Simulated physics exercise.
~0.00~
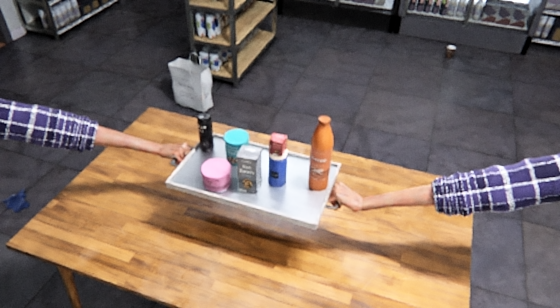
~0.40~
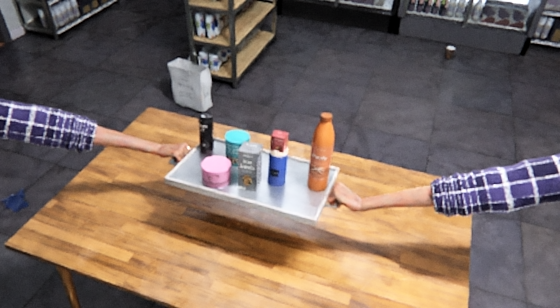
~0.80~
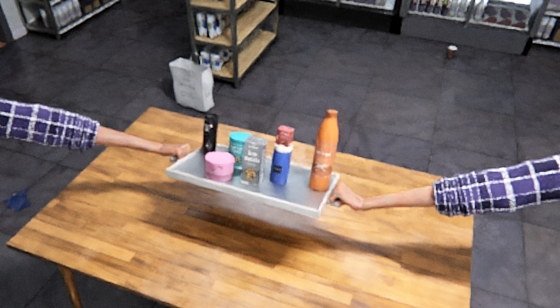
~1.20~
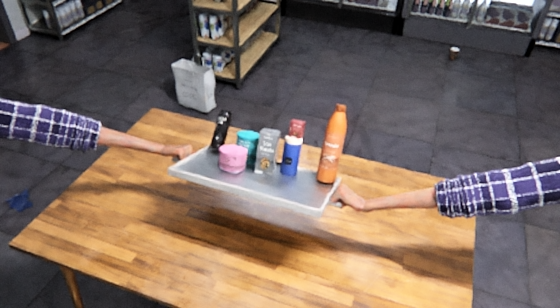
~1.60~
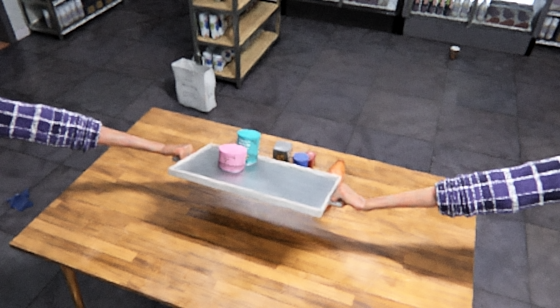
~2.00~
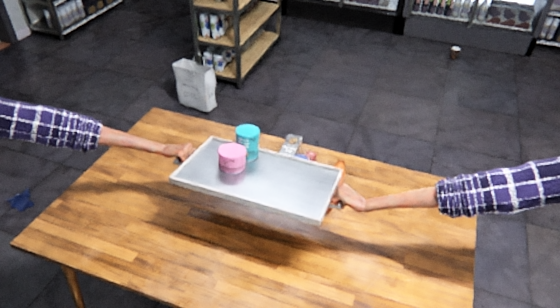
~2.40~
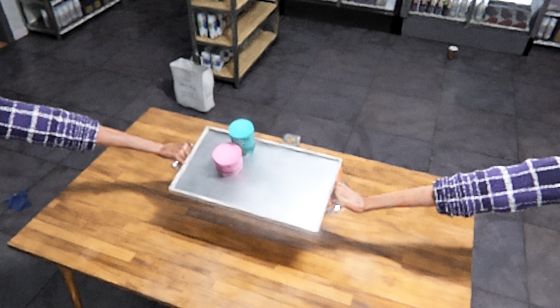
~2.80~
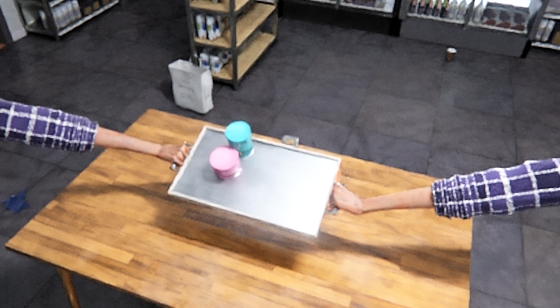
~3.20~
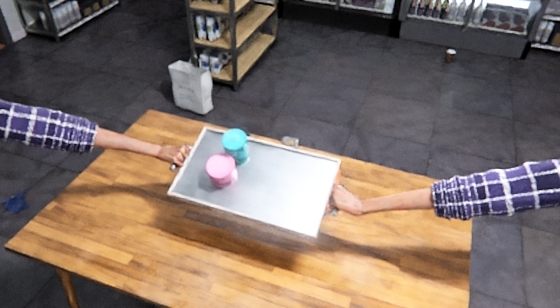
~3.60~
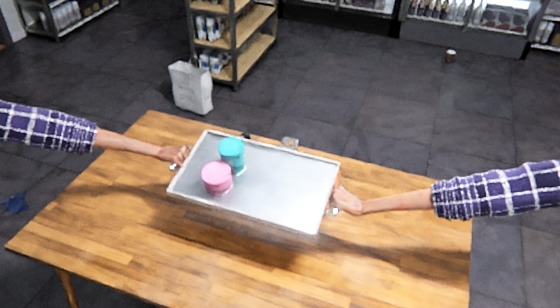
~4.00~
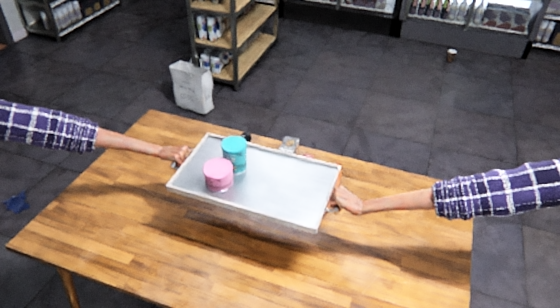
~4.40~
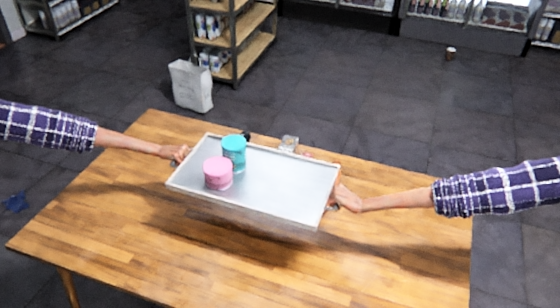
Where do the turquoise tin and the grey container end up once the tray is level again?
The turquoise tin is still standing on the tray beside the pink tub. The grey container has gone over the far edge and lies off the tray.
